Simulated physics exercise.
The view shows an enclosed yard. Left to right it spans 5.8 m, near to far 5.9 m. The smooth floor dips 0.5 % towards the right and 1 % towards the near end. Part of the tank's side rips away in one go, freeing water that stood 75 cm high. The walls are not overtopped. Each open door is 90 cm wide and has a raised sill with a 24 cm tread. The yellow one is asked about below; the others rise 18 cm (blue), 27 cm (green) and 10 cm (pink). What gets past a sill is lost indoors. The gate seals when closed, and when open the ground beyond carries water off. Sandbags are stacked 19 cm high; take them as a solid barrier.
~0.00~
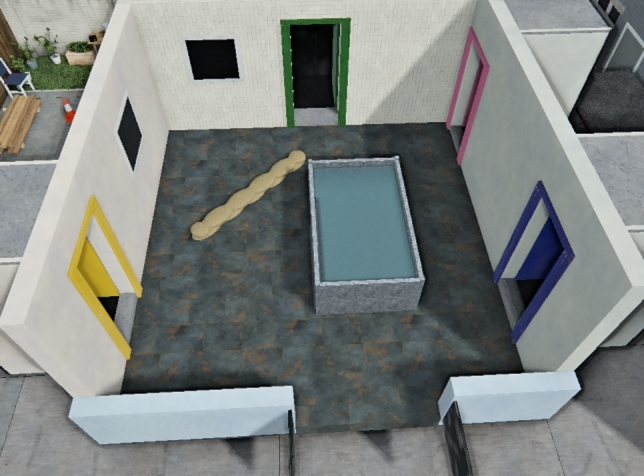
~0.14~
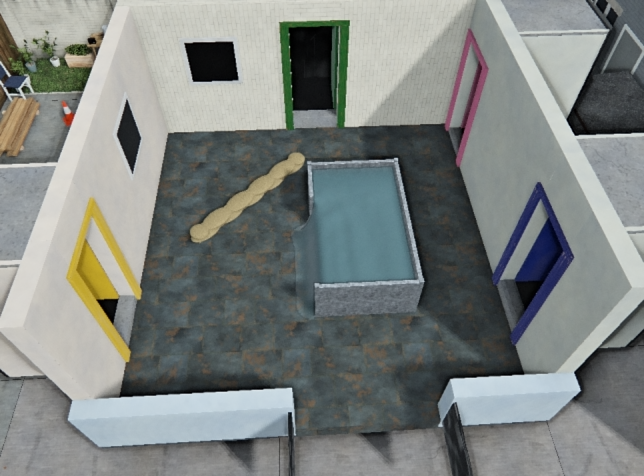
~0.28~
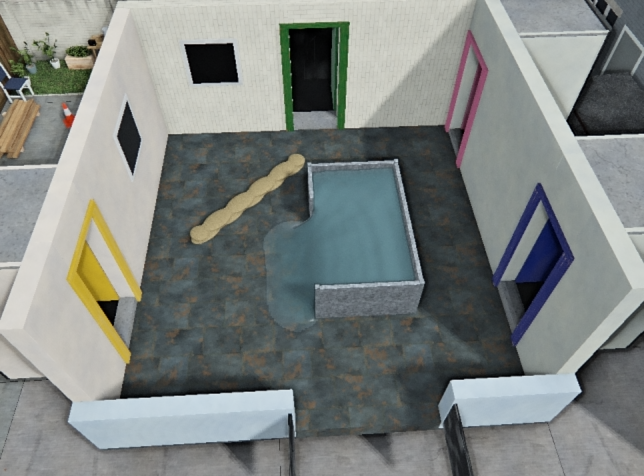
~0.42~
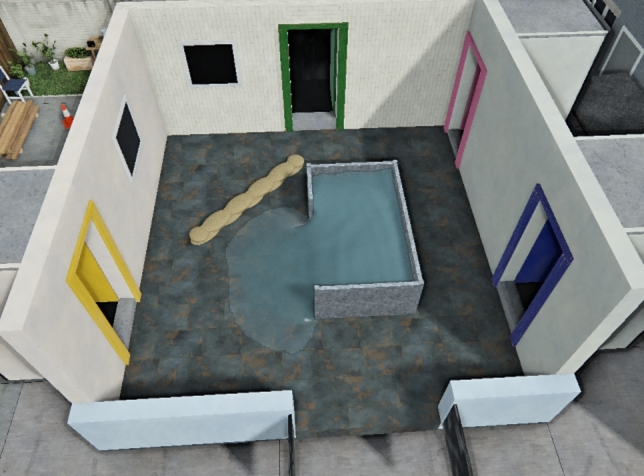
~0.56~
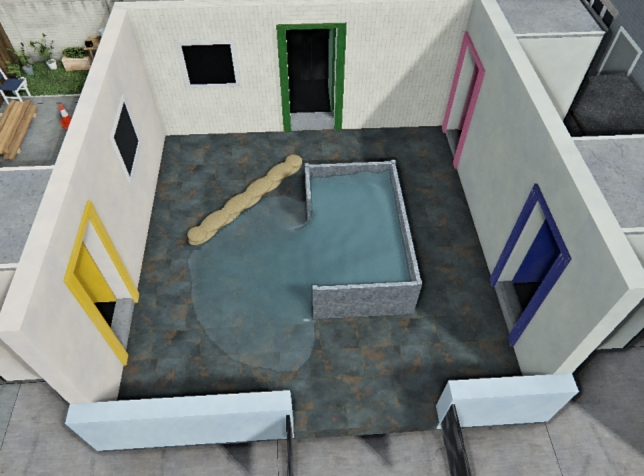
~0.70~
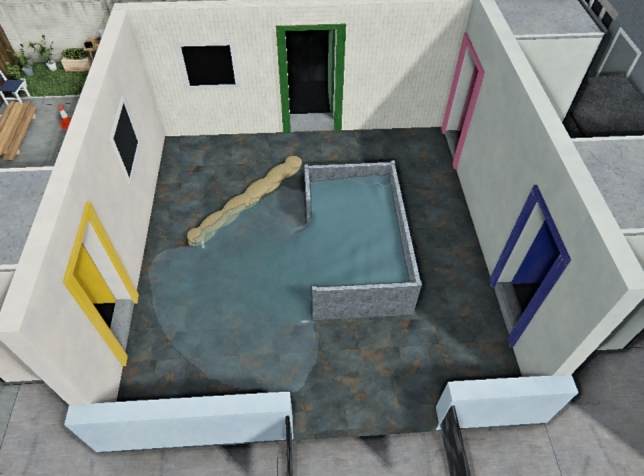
Water poured from the left side of a raised tank in a walled yard and spread leftward across the dark floor, reaching the sandbags and fanning out toward the yellow door and the near wall.
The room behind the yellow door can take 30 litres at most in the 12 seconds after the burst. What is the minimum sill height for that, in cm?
Close to 29 cm is just enough.
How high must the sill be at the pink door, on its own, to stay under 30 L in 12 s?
About 7.5 cm at pink.
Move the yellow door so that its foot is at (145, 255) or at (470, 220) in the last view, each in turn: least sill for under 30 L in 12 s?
Roughly 30 and 8.0 cm.
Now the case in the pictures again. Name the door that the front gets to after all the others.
It is the pink one.
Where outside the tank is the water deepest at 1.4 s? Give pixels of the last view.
Near (151, 280).
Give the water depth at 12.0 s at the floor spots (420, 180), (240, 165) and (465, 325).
Roughly 8, 4 and 8 cm, in turn.
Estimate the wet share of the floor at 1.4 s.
Some 35 per cent of it.
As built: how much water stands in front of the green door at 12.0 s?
Roughly 3.5 cm deep.
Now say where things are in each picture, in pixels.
The first picture shows the tank at (361, 219) is whole and still, 75 cm deep; the yellow door at (112, 288) is dry.
In the second picture, water pours out at (316, 257) and has run 0.3 m, to (295, 239); about 10 cm deep outside, 75 cm at the back.
In the third picture, the front is at (267, 250), 0.8 m from the gap at (316, 261); 1.4 m2 of floor is wet, 72 cm left at the back.
In the fourth picture, the front is at (231, 264), 1.4 m from the gap at (316, 263); 3.0 m2 of floor is wet, 65 cm left at the back.
In the fifth picture, the gap is at (314, 263), the front 2.0 m out at (193, 268); the back of the tank holds 64 cm.
In the sixth picture, water pours out at (314, 264) and has run 2.7 m, to (152, 271); about 8 cm deep outside, 60 cm at the back; 0.5 m in a straight line remain to the yellow door at (109, 294).
After 1.4 s water covers 35 % of the floor, deepest (48 cm) near (151, 280); 36 cm at the yellow door, 35 litres in over its 15 cm sill.
After 3.0 s water covers 50 % of the floor, deepest (33 cm) near (113, 426); 29 cm at the yellow door, 176 litres in over its 15 cm sill.
After 12.0 s water covers 95 % of the floor, deepest (17 cm) near (516, 401); 5 cm at the yellow door, 220 litres in over its 15 cm sill.
At the yellow door as built, the water arrived by 0.9 s and peaked near 37 cm at 1.6 s.
Run again over the same 12 s with other heights there, 47 litres in over 27 cm, 19 litres over 31.5 cm. The limit of 30 litres is kept from about 29 cm up.
